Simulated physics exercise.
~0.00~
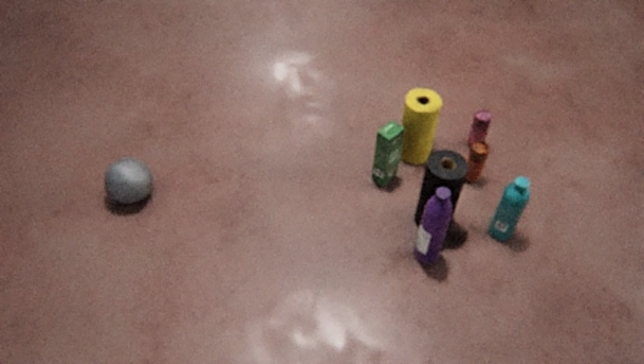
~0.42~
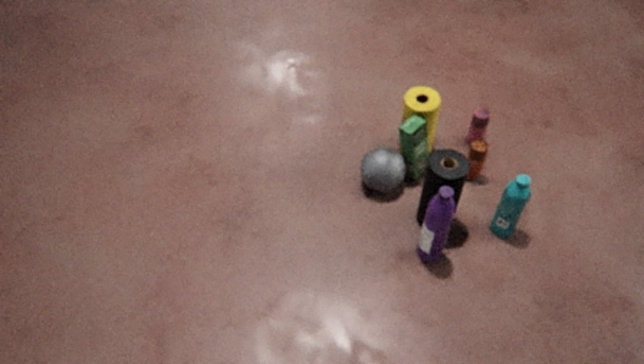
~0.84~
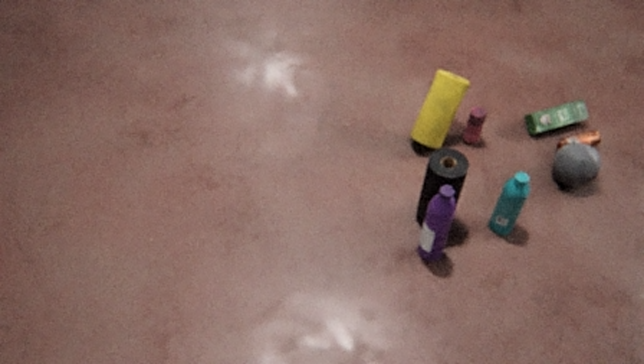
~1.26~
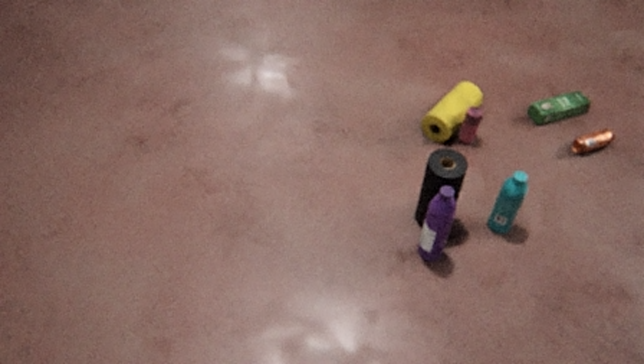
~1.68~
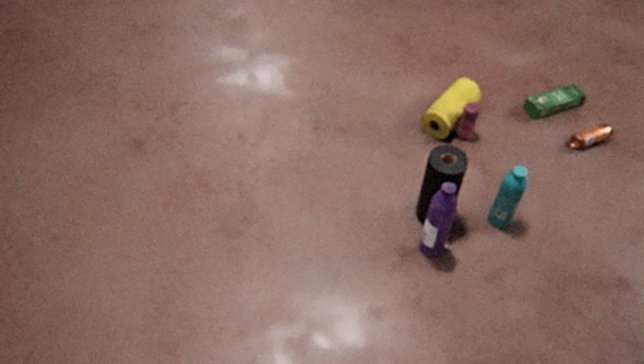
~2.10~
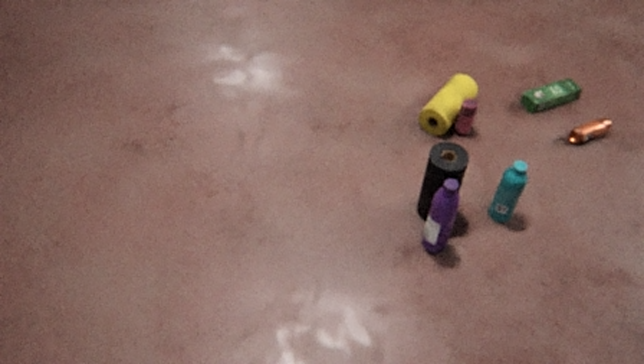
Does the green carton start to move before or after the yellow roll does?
The green carton moves before the yellow roll. It is already shifting and leaning beside the grey ball while the yellow roll still stands in place.
